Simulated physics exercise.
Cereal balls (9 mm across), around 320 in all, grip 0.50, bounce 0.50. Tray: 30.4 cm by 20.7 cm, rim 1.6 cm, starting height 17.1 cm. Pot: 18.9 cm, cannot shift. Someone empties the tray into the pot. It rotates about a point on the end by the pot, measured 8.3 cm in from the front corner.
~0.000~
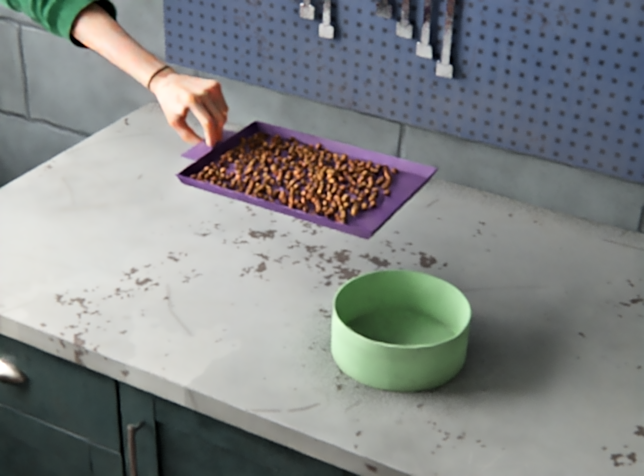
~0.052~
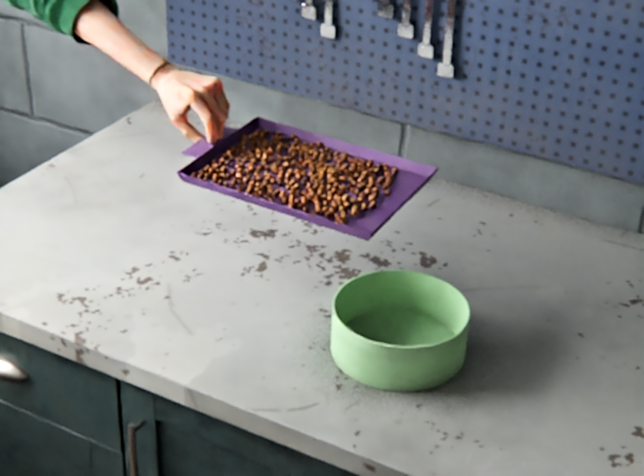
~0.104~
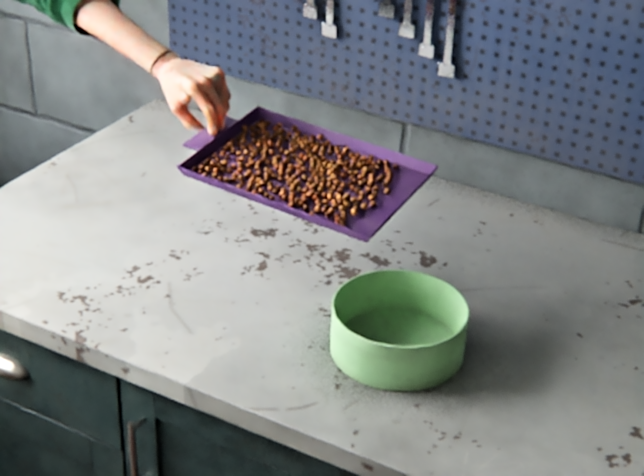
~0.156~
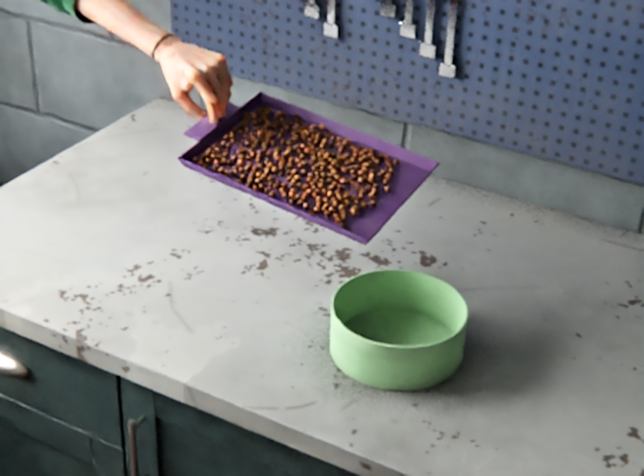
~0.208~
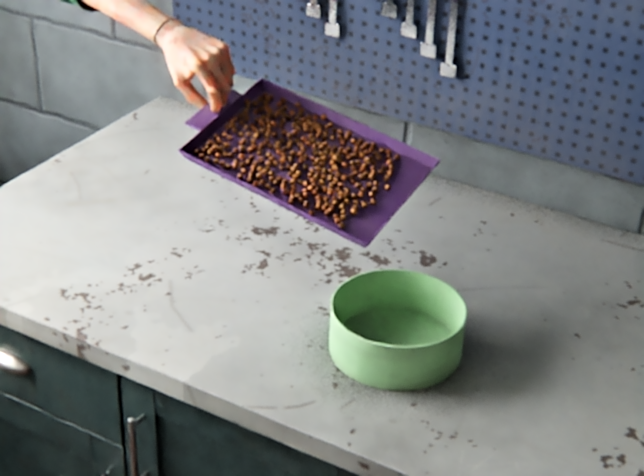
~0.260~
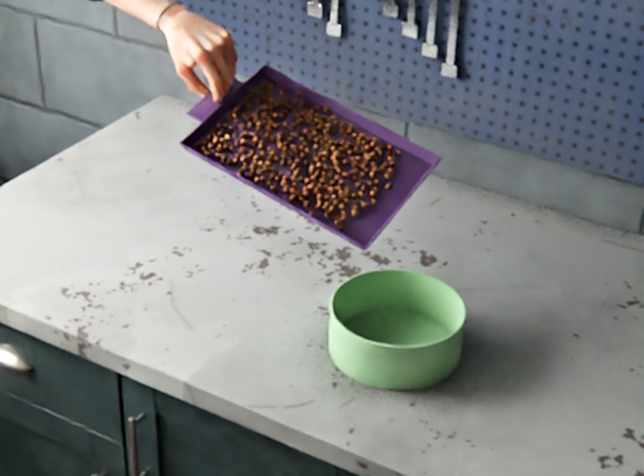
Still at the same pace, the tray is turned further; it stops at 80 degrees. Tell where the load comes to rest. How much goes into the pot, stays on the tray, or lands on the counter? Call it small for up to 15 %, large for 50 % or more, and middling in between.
Pot - large, tray - small, counter - small.
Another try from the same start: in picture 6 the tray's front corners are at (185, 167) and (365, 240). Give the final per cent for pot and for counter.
That works out as pot 35 and counter 65.
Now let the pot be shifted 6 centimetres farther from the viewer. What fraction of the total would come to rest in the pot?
55 %.
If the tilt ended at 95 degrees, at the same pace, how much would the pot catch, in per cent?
In that case it comes to about 95 in a hundred.
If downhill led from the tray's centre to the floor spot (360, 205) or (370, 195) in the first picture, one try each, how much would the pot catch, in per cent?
I'd put it at about 80 per cent for the first tilt and about 30 per cent for the second.
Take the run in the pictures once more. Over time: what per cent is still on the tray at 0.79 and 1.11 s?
In order, near 55 and near 5.
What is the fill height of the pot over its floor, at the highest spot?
I'd say near 2.5 centimetres.
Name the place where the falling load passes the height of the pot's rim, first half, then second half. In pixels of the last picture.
Near (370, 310) at first, near (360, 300) afterwards.
After 0.58 s, tilt 49 degrees; the tray holds 100 %, the pot 0 %.
After 0.79 s, tilt 69 degrees; the tray holds 55 %, the pot 20 %.
After 1.11 s, tilt 80 degrees; the tray holds 5 %, the pot 85 %.
In the end, at 1.9 s, pot 95 %, tray 0 %, counter 10 %.
